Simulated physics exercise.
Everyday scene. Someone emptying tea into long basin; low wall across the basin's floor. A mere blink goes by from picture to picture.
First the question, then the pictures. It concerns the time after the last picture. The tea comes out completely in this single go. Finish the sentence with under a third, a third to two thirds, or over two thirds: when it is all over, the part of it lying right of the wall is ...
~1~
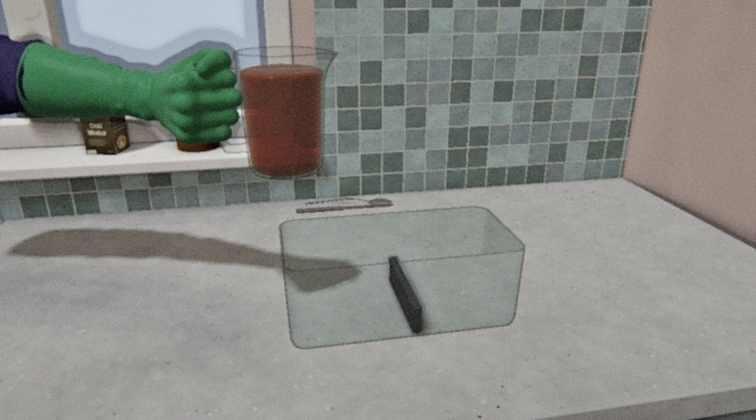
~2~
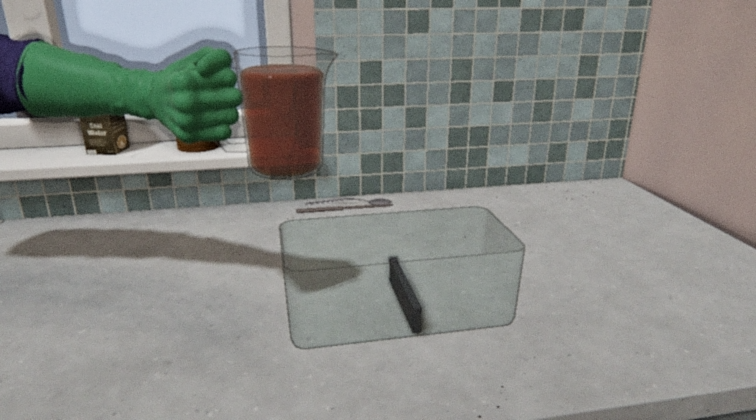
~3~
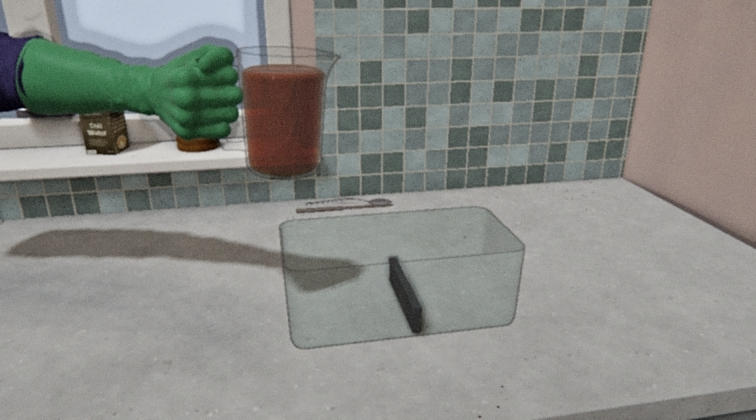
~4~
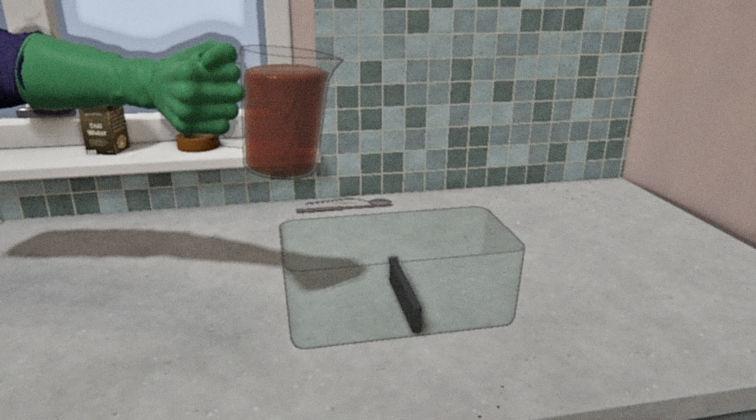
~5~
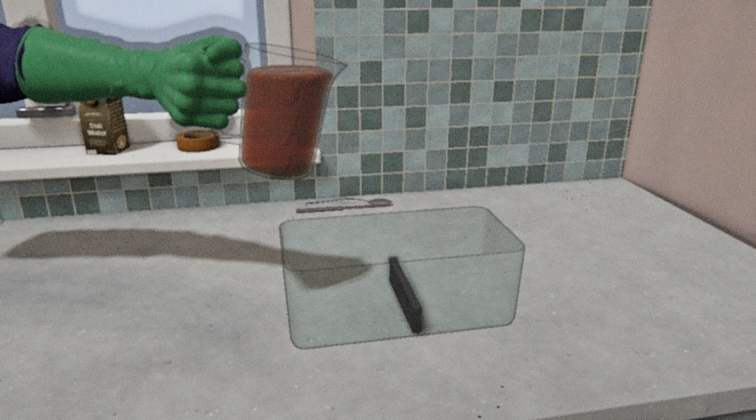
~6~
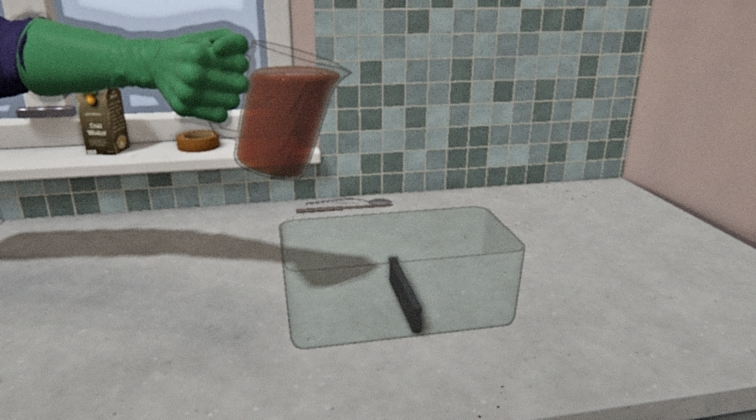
... a third to two thirds.
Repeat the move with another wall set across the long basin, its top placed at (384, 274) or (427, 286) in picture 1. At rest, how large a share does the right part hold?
Result: 80 % first, 20 % second.
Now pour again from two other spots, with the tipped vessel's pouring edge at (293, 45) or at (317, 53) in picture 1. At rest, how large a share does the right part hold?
First about 10, then 20 per cent.
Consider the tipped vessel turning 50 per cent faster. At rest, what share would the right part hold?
Roughly 40 %.
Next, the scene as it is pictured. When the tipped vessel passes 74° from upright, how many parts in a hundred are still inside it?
75 %.
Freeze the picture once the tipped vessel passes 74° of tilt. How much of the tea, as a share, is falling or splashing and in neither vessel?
I'd say some 15 per cent.
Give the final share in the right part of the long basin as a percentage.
Share: Roughly 60 %.
A moment on, the tilt is 74° and 76 per cent is still to pour, 0 is left of the wall and 7 right of it.
Next, the tilt is 110° and 17 per cent is still to pour, 14 is left of the wall and 50 right of it.
Then the tilt is 120° and 0 per cent is still to pour, 40 is left of the wall and 58 right of it.
Later the tilt is 120° and 0 per cent is still to pour, 40 is left of the wall and 58 right of it.
In the end 40 per cent lies left of the wall, 58 right of it and 2 outside.
